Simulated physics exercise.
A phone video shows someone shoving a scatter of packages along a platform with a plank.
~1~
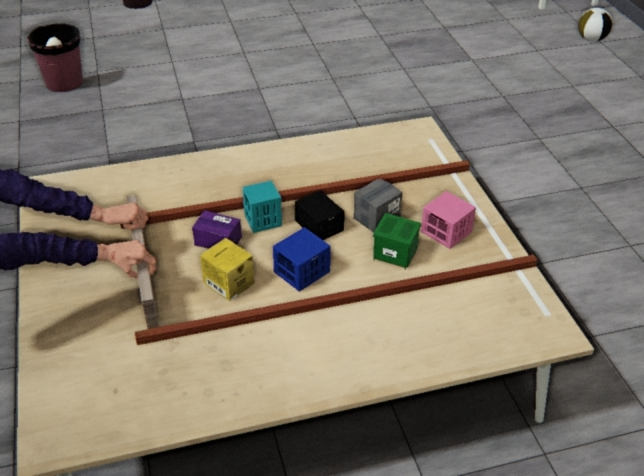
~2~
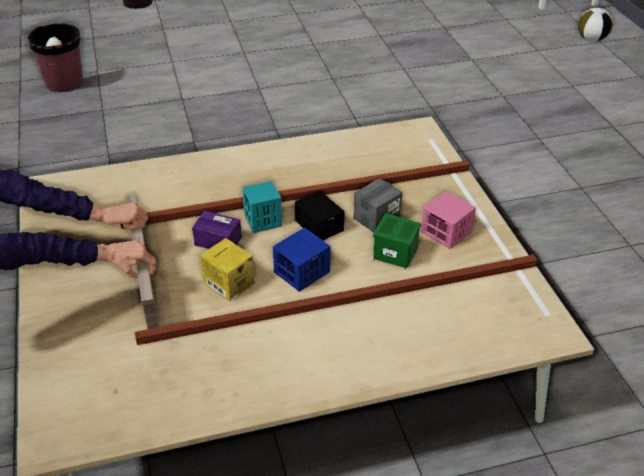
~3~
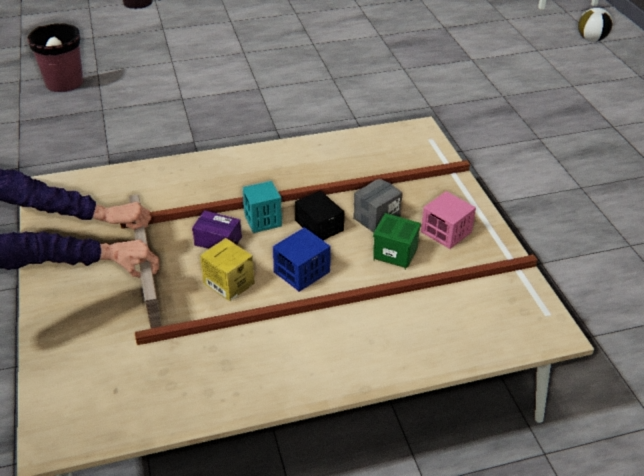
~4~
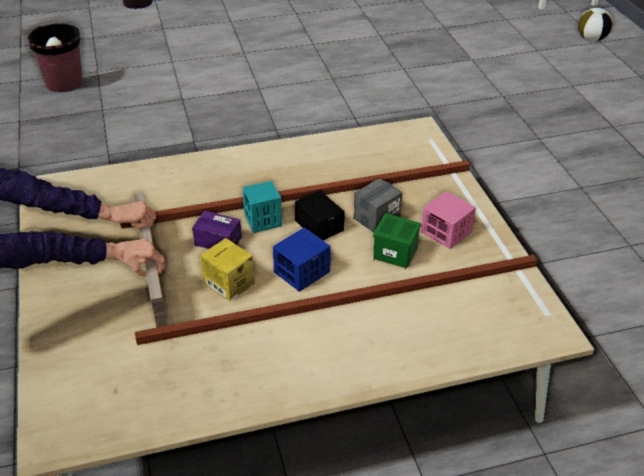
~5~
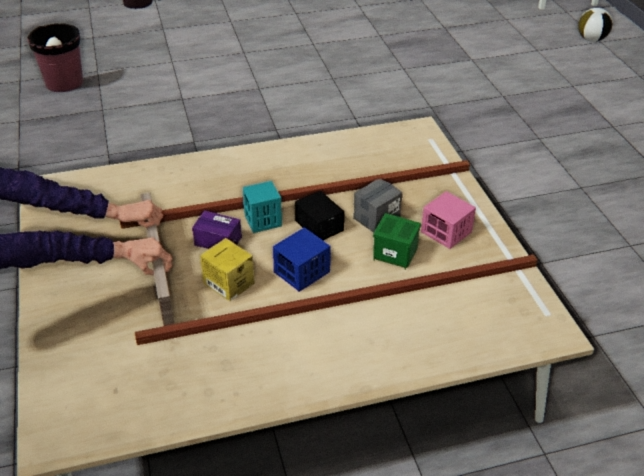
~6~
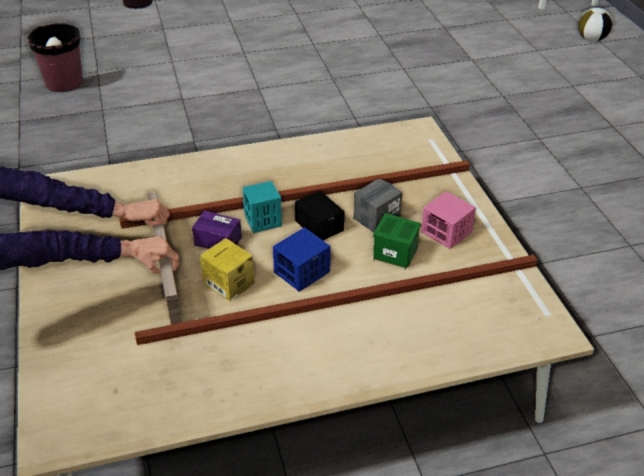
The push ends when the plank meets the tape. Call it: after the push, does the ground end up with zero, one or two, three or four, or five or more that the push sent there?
The ground ends up with five or more.
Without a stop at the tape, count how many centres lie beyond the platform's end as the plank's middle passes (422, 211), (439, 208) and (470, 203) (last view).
Counts by place: 2 / 3 / 5.
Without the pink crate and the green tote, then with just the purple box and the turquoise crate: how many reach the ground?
Counts - first: 3; second: 4.
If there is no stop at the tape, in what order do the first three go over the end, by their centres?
First comes the pink crate, followed by the green tote, and then the grey parcel.
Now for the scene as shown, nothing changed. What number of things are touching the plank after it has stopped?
That number would be 3.
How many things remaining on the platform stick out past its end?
I'd say 3 of them.
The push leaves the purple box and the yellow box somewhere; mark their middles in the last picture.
They end up close to (490, 198) and (515, 224).
A little later, none off yet; pink crate at rest near (448, 220); green tote shifted a little near (408, 239); grey parcel at rest near (378, 205).
When it is over, the number that fall off is five or more; down, blue crate, black crate, grey parcel, green tote and pink crate.
